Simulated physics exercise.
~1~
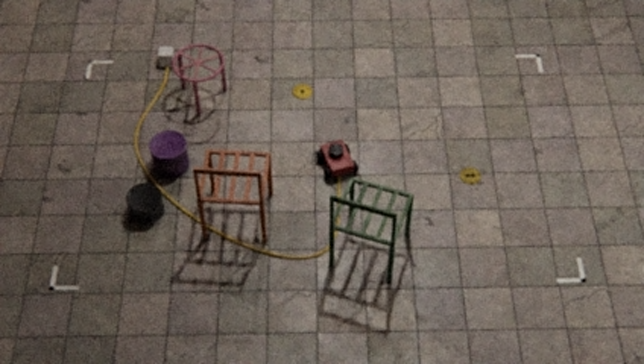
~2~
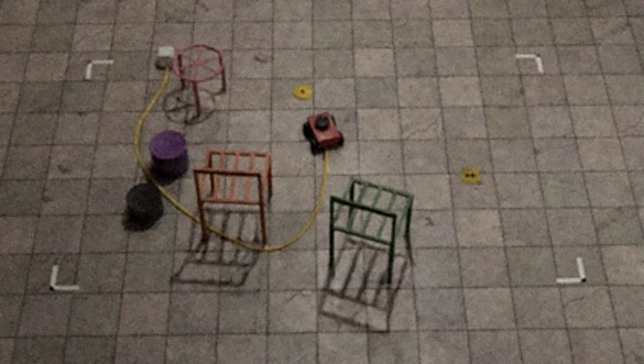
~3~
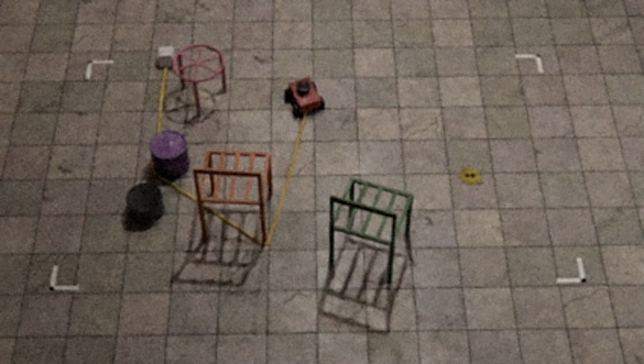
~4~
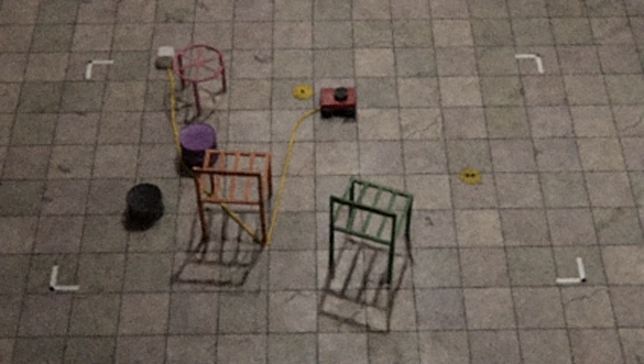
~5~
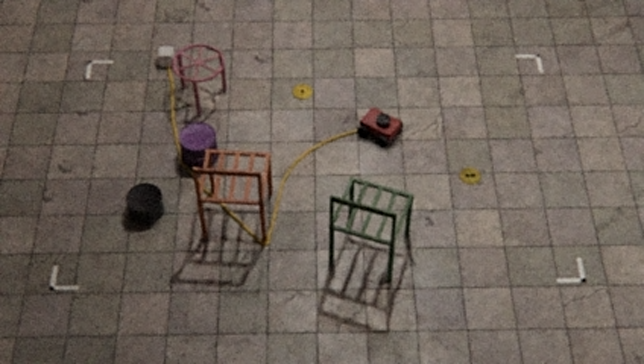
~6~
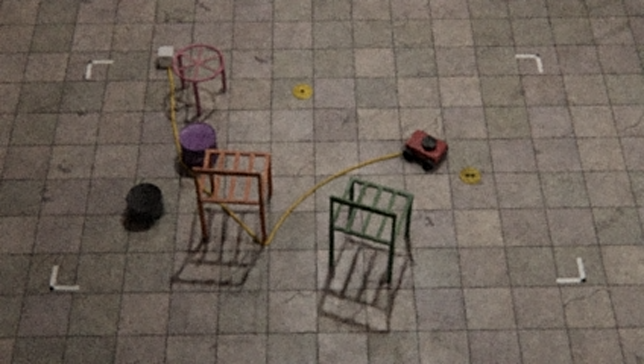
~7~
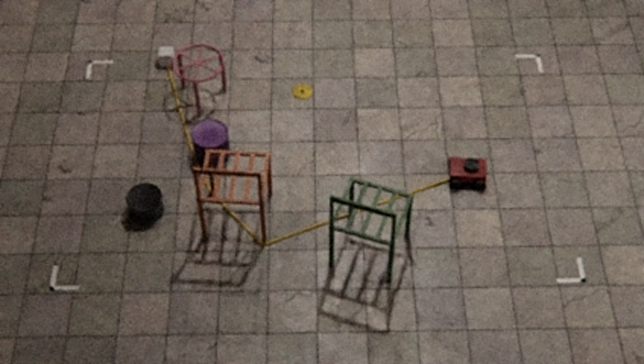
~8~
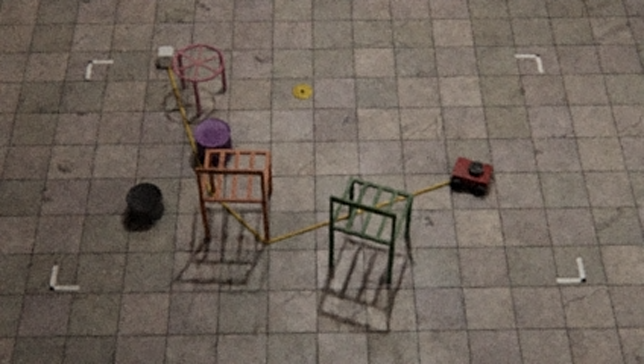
Red cart trailing a yellow lead past chairs and a stool, moving up-left then down-right, dragging a purple bucket slightly right, then stopping.
